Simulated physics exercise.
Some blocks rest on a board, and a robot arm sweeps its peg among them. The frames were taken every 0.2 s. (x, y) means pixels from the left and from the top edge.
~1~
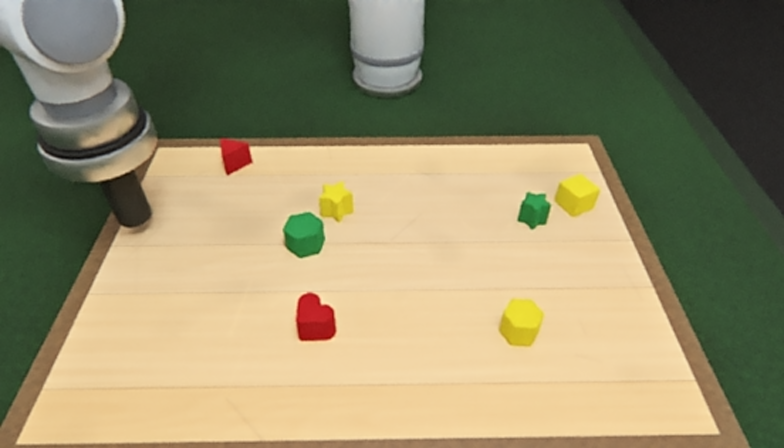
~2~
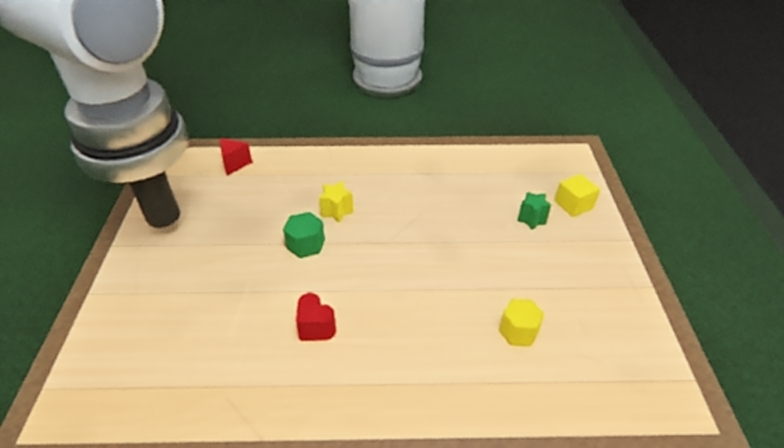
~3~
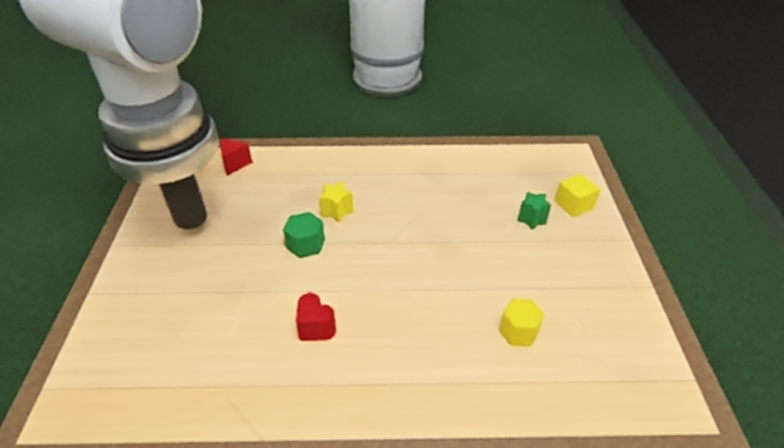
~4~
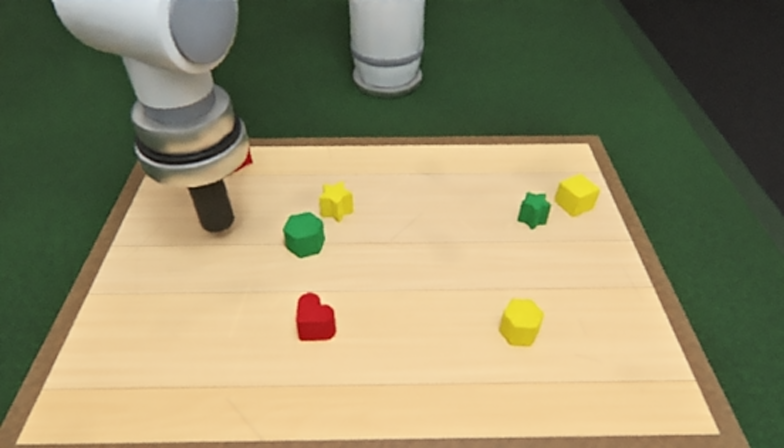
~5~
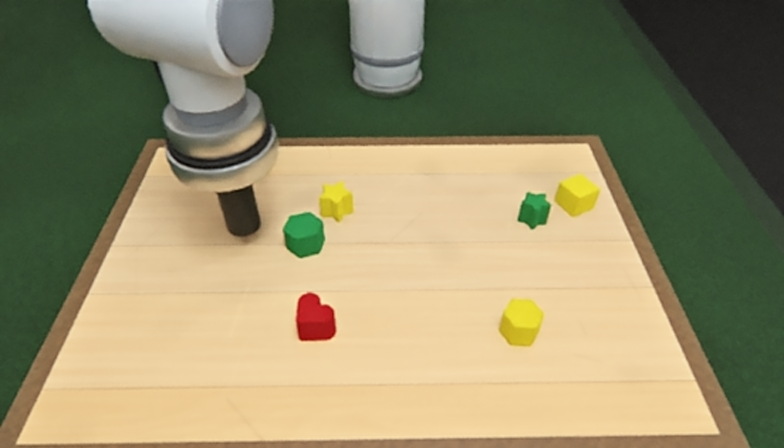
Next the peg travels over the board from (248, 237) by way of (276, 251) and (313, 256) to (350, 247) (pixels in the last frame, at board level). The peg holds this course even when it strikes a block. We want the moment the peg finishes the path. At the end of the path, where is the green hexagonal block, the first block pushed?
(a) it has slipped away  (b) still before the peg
b
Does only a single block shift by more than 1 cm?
Yes
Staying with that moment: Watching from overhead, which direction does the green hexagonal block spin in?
It twists against the clock when seen from above.
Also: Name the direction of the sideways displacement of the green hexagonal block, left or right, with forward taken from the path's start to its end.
Moves left.
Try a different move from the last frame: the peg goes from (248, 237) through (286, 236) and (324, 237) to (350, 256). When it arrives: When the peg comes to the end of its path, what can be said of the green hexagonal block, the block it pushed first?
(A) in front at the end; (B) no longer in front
I choose A.
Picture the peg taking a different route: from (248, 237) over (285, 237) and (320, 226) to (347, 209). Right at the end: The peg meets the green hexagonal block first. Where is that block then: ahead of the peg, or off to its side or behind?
The peg will have lost it.
The first path, step by step. One third of the way, peg (276, 241); green hexagonal block (310, 224), turned 15° anticlockwise.
Two thirds of the way, peg (313, 244); green hexagonal block (341, 219), turned 60° anticlockwise.
At the end, peg (349, 236); green hexagonal block (370, 207), turned 75° anticlockwise; yellow star unmoved.
